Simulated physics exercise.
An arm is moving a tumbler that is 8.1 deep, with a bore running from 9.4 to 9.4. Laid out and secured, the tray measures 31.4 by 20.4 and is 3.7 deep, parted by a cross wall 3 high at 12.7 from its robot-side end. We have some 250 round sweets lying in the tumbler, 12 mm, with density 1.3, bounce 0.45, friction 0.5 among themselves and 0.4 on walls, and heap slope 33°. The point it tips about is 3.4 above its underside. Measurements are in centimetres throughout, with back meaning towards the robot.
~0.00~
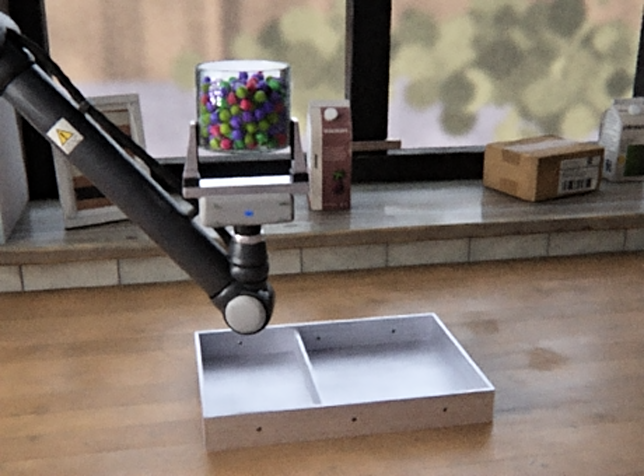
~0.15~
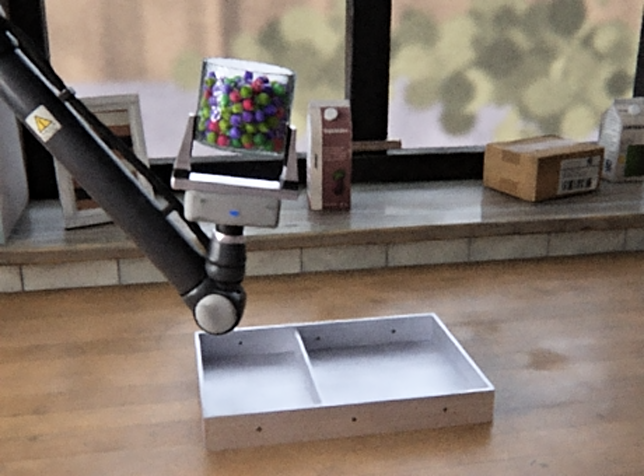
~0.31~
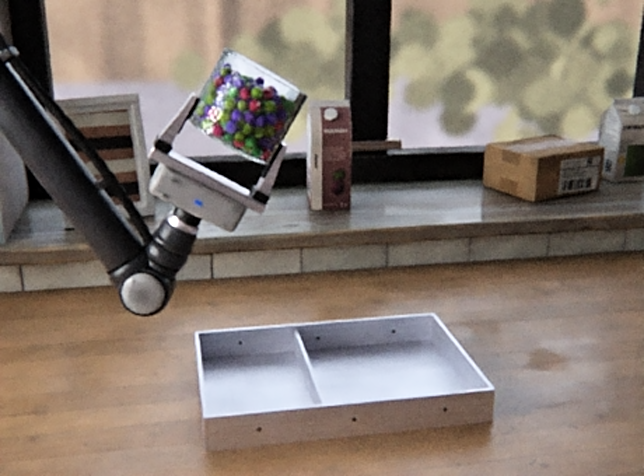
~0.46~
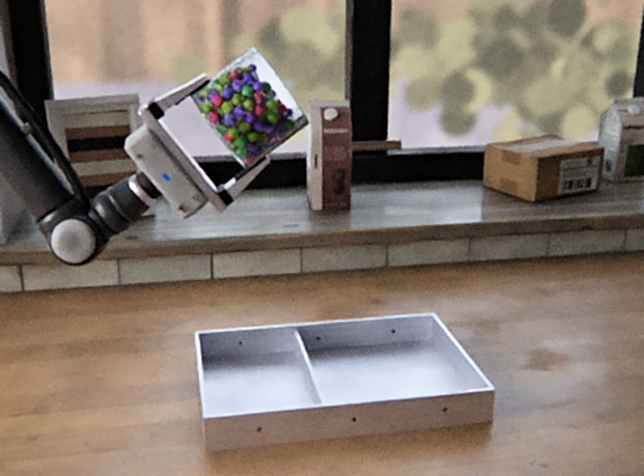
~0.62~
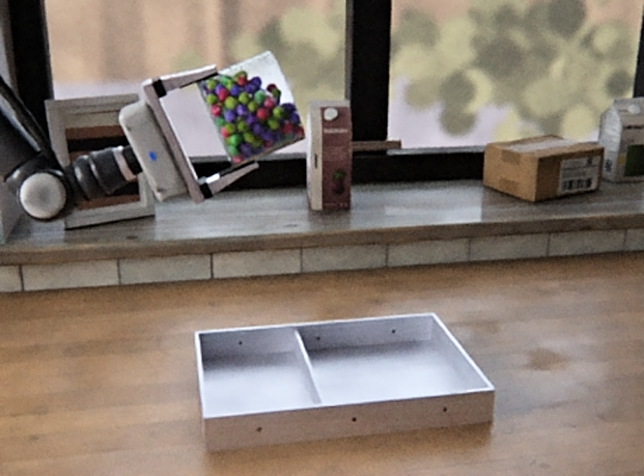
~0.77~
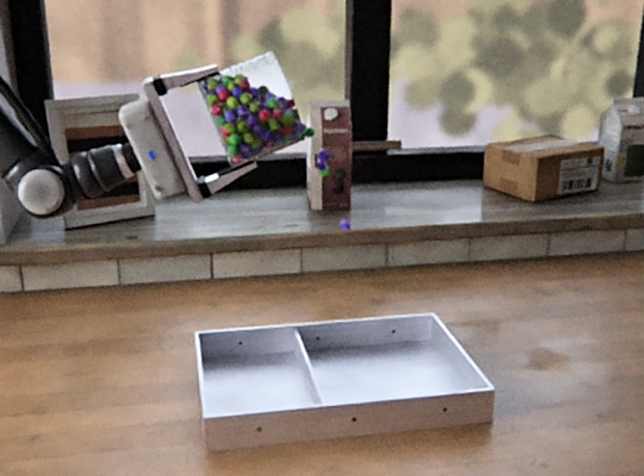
At the start, a robotic arm holds a clear tumbler of colourful round sweets upright above a divided tray on a wooden table. The arm draws back to the left while tilting the tumbler steeply to the right, and then a few sweets drop out past its rim.
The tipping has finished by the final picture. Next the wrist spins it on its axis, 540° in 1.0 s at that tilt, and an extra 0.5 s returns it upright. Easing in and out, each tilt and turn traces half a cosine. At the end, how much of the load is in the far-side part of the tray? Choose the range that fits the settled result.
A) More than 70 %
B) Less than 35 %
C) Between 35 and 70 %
Less than 35 % (B).
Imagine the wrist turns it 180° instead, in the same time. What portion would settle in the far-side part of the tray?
In that case you'd get close to 15 per cent.
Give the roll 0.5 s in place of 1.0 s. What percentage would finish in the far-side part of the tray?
Then: Approx. 10 %.
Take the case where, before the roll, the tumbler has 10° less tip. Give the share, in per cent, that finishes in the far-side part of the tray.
I'd say close to 0 in a hundred.
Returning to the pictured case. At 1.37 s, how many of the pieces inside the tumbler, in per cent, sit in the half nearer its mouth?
Mouth-half share: Approx. 35 %.
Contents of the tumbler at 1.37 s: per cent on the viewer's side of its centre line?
45 %.
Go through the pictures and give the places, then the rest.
The first picture shows tumbler middle at (244, 107), upright; upper third of the load around (244, 94), from x 205 to 285, top at y 80; 251 in the tumbler.
The second picture shows tumbler middle at (245, 107), tipped 9°; upper third of the load around (242, 94), from x 205 to 285, top at y 80.
The third picture shows tumbler middle at (247, 108), tipped 31°; upper third of the load around (239, 95), from x 200 to 290, top at y 70.
The fourth picture shows tumbler middle at (249, 110), tipped 55°; upper third of the load around (239, 94), from x 200 to 290, top at y 70.
The fifth picture shows tumbler middle at (250, 111), tipped 69°; upper third of the load around (239, 96), from x 205 to 300, top at y 75.
The sixth picture shows tumbler middle at (250, 111), tipped 70°; upper third of the load around (237, 99), from x 205 to 345, top at y 80; 247 in the tumbler, 4 in flight or on a rim.
By 1.37 s, tipped 70°, highest piece 38 above the table; 230 in the tumbler, 12 in the far-side part, 9 in flight or on a rim.
By 1.97 s, tipped 46°, highest piece 36 above the table; 216 in the tumbler, 32 in the far-side part, 1 on the table or floor, 2 in flight or on a rim.
By 2.47 s, upright, highest piece 38 above the table; 216 in the tumbler, 34 in the far-side part, 1 on the table or floor.
By 3.17 s, upright, highest piece 38 above the table; 216 in the tumbler, 34 in the far-side part, 1 on the table or floor.
Final count, 216 in the tumbler, 34 in the far-side part, 1 on the table or floor. That is 14 % in the far-side part of the tray.
